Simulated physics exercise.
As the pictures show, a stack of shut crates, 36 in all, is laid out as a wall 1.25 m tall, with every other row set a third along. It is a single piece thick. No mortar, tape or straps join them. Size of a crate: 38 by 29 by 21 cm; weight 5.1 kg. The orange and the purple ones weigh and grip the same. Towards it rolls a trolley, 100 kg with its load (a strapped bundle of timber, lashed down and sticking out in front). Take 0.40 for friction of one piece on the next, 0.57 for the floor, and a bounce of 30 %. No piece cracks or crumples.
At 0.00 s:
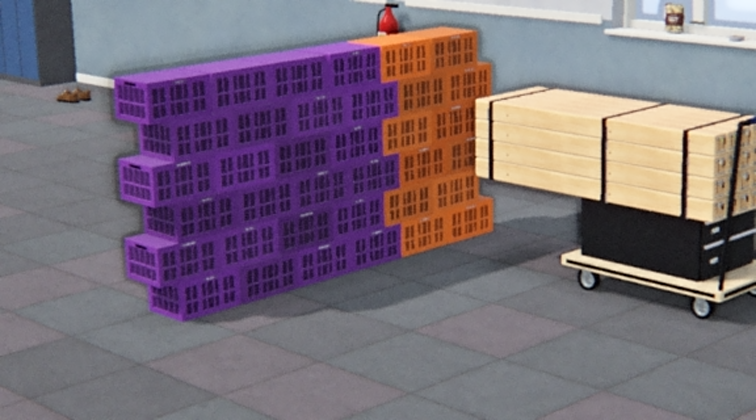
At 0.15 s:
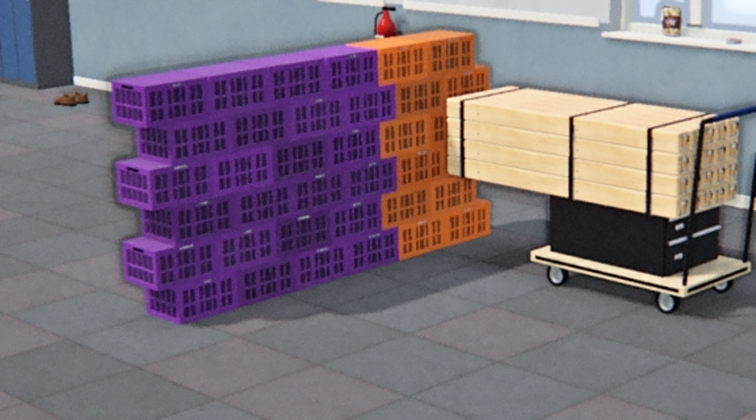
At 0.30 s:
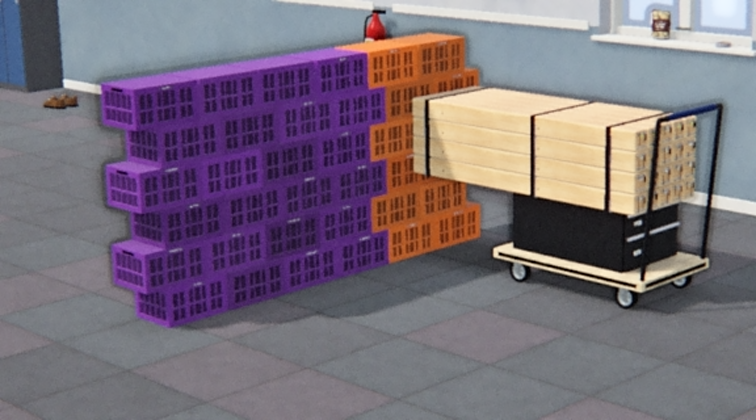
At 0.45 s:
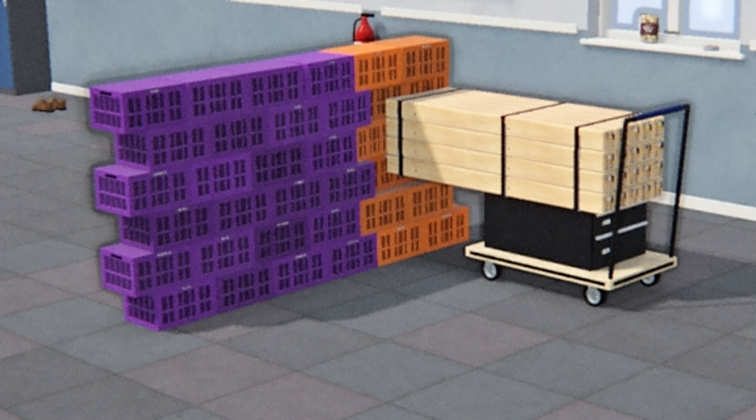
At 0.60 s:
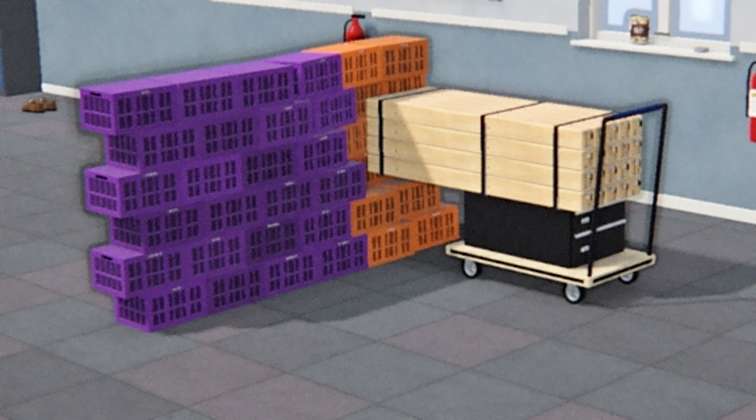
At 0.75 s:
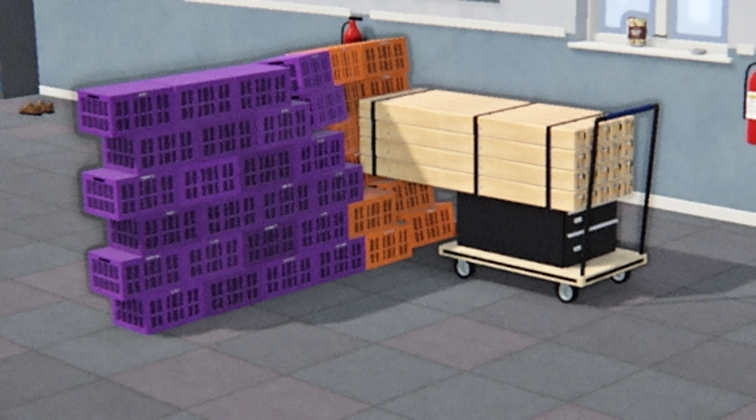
In this clip, a trolley carrying strapped pale planks above a black box rolls left toward a wall of purple and orange crates, and the load's front end pushes into the orange section, shifting and tilting several crates.
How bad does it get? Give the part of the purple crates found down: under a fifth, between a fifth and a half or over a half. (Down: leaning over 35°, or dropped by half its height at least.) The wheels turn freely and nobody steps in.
The part is fewer than one in five.
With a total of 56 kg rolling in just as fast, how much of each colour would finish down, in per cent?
In that case orange 0, purple 0 per cent.
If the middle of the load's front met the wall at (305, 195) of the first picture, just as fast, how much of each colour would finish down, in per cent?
In that case orange 0, purple 0 per cent.
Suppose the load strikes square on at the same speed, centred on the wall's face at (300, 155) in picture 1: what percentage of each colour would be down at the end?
In that case orange 10, purple 60 per cent.
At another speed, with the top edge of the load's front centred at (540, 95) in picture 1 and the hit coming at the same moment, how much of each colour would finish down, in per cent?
Then orange 60, purple 10 per cent.
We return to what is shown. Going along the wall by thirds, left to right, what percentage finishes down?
Left 0, middle 20, right 80 per cent.
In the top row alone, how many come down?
3 of them.
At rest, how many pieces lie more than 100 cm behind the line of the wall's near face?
Some 6 pieces.
After 0.98 s, load 32 cm past the wall's line, still rolling; none of the 24 purple crates down (1 of 36 in all colours); top purple crate unmoved; top orange crate 26° from how it stood, 8 cm lower.
After 1.26 s, load 39 cm past the wall's line, still rolling; 2 of the 24 purple crates down (12 of 36 in all colours); top purple crate unmoved; top orange crate 39° from how it stood, 53 cm lower.
After 1.72 s, load 47 cm past the wall's line, still rolling; 2 of the 24 purple crates down (12 of 36 in all colours); top purple crate unmoved; top orange crate upside down.
In the end (3.2 s), load 52 cm past the wall's line, stopped; 2 of the 24 purple crates down (12 of 36 in all colours); top purple crate unmoved; top orange crate upside down. That is 8 per cent. From the last view, middles, top purple crate near (127, 109), top orange crate near (58, 201).
